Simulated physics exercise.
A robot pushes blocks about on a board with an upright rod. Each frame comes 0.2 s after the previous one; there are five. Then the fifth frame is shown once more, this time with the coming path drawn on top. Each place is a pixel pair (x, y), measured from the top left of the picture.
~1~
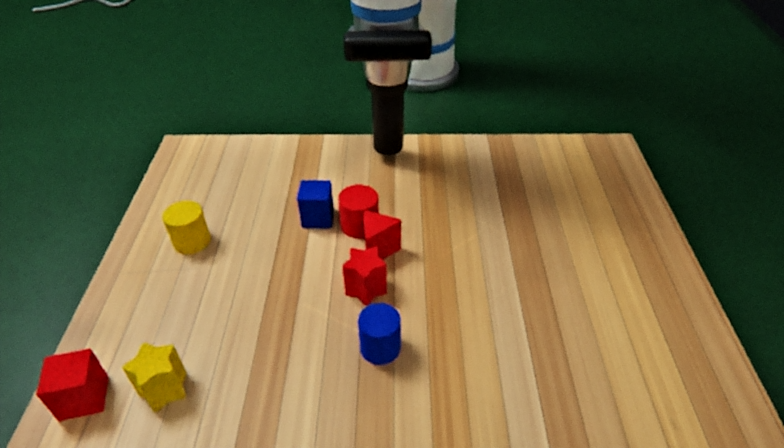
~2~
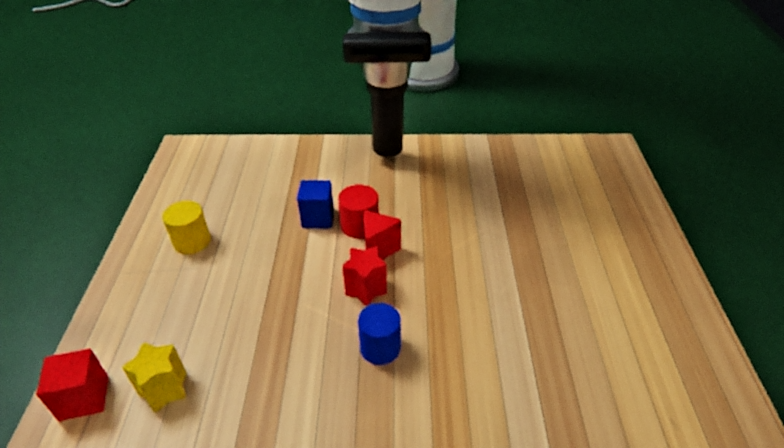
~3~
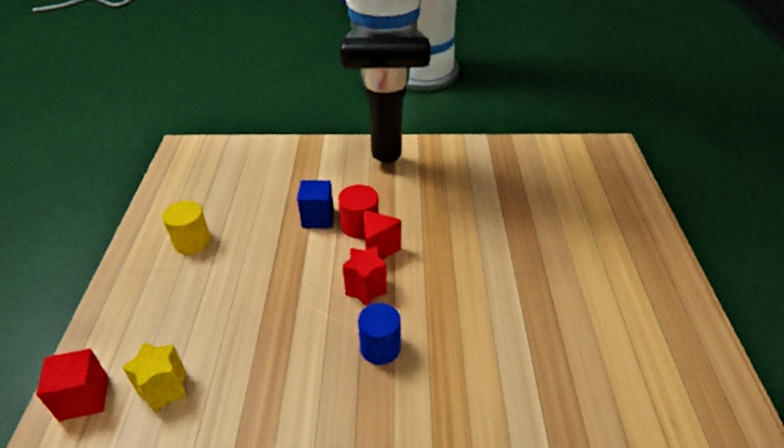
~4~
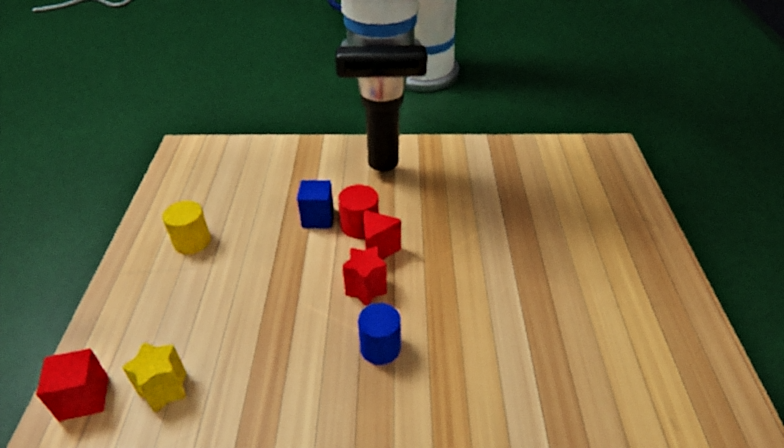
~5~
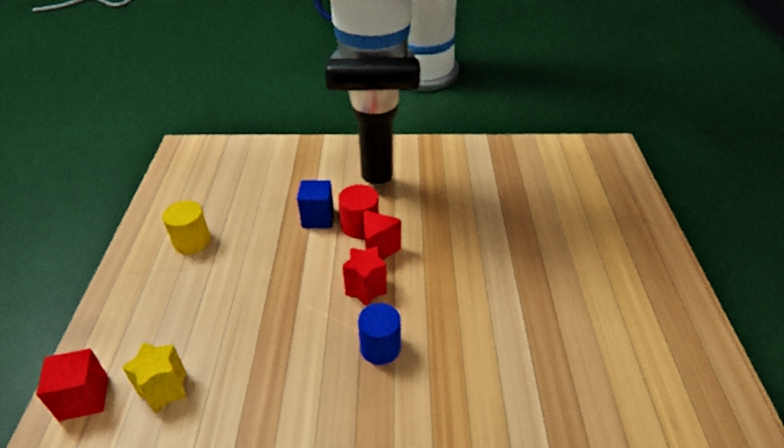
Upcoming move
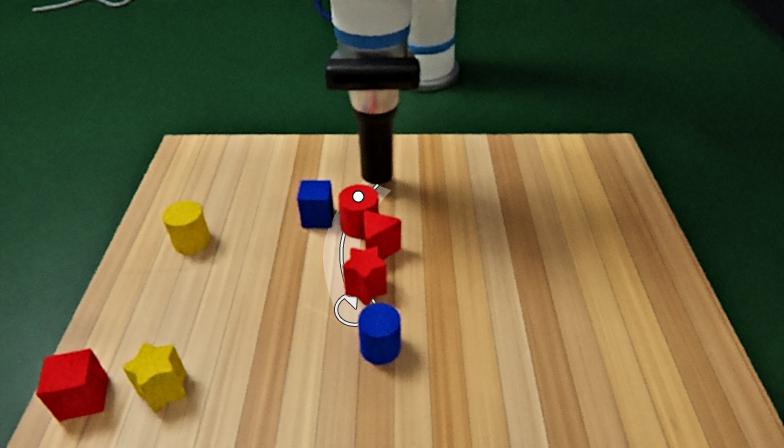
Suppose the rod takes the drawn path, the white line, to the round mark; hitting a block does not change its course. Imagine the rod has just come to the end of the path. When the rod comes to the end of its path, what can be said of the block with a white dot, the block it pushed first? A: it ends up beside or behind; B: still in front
B (still in front)
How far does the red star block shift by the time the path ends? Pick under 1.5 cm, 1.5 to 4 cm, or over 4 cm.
It ends over 4 cm away.
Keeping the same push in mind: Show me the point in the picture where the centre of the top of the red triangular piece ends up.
Answer: (385, 239).
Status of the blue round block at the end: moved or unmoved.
That block will leave its spot.
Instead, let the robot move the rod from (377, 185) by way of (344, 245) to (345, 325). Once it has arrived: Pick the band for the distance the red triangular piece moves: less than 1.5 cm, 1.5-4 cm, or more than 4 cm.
It is going to finish 1.5 to 4 cm from where it is now.
The line goes from (377, 185) over (351, 219) and (342, 261) to (356, 309); the dot is on the red round block.
The first path, step by step. One third of the way, rod (350, 208); red round block (350, 216); red triangular piece (383, 231), turned 40° anticlockwise.
Two thirds of the way, rod (341, 251); red round block (342, 263); red star block (374, 280), turned 50° anticlockwise; red triangular piece (385, 239), turned 90° anticlockwise.
At the end, rod (355, 298); red round block (344, 315); red star block (392, 295), turned 110° anticlockwise; red triangular piece (385, 239), turned 90° anticlockwise; blue round block (388, 329).
